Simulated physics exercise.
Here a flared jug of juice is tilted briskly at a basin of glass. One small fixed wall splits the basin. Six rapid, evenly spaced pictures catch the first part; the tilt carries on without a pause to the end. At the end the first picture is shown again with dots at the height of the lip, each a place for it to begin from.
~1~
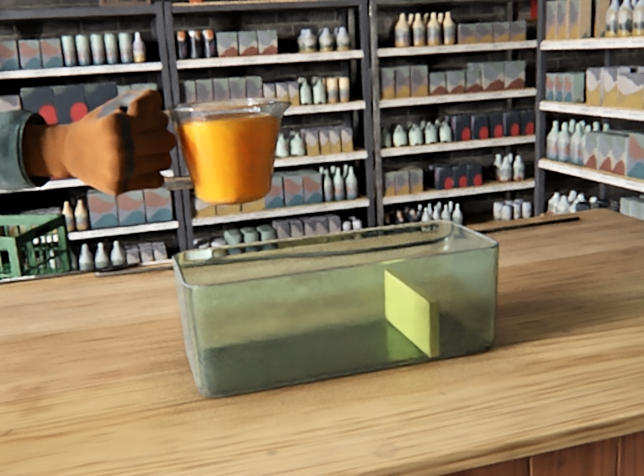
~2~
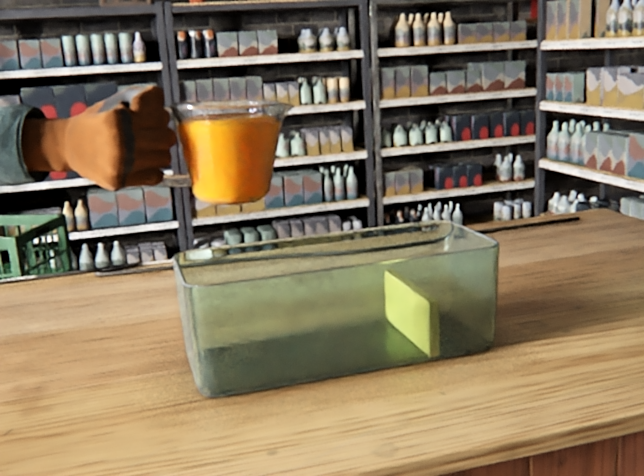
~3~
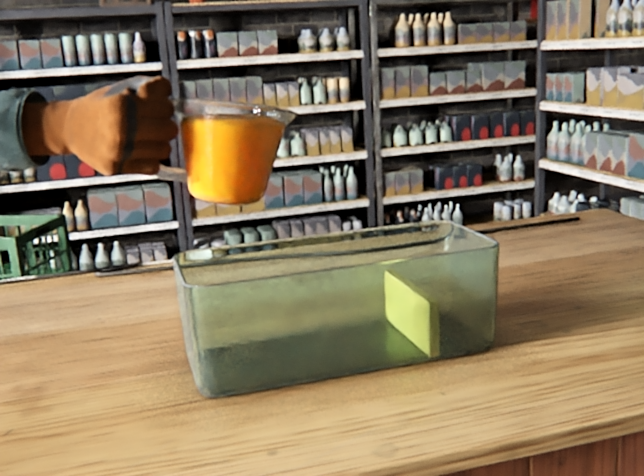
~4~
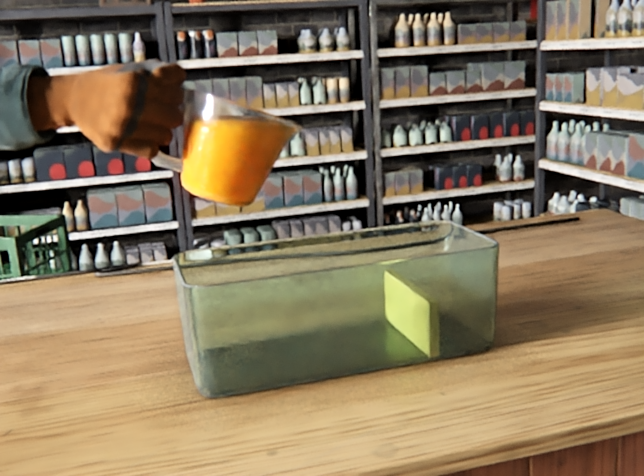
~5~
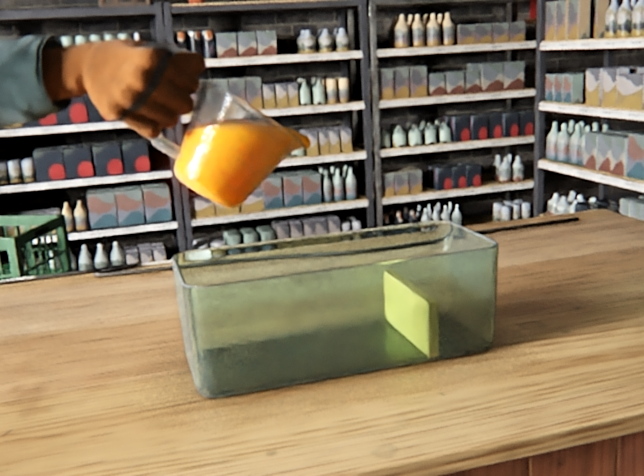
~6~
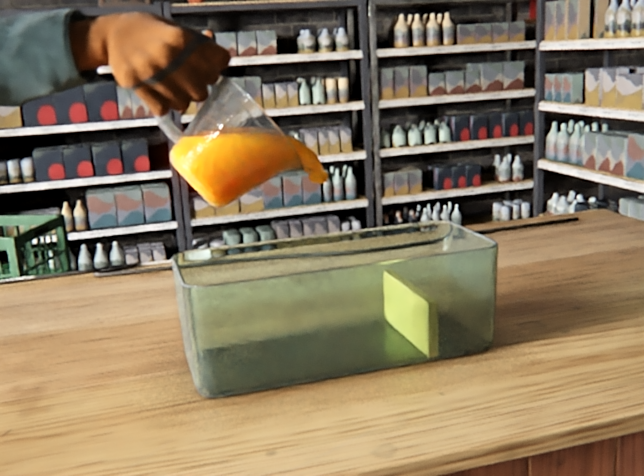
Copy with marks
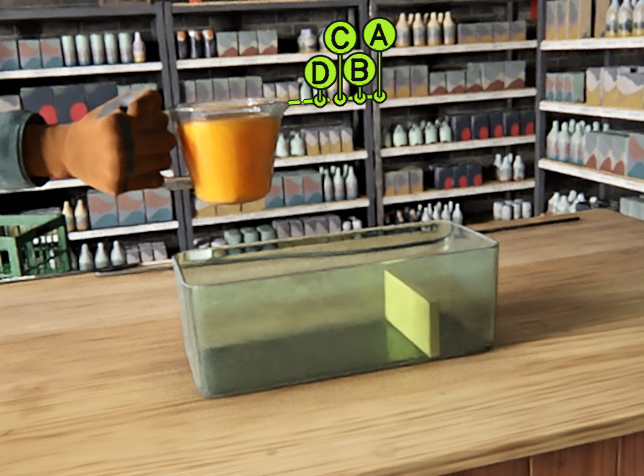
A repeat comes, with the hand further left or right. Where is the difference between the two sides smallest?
The answer is dot A.
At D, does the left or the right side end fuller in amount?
More ends on the left.
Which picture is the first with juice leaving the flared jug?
In picture 5.
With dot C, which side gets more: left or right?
The left side.
On the marked copy, A at (379, 96); B at (359, 97); C at (340, 99); D at (320, 100).
Choosing A, about 56 % ends left of the wall and 42 % right of it.
Choosing B, about 71 % ends left of the wall and 26 % right of it; 3 % is lost outside.
Choosing C, about 88 % ends left of the wall and 10 % right of it.
Choosing D, about 93 % ends left of the wall and 3 % right of it; 4 % is lost outside.
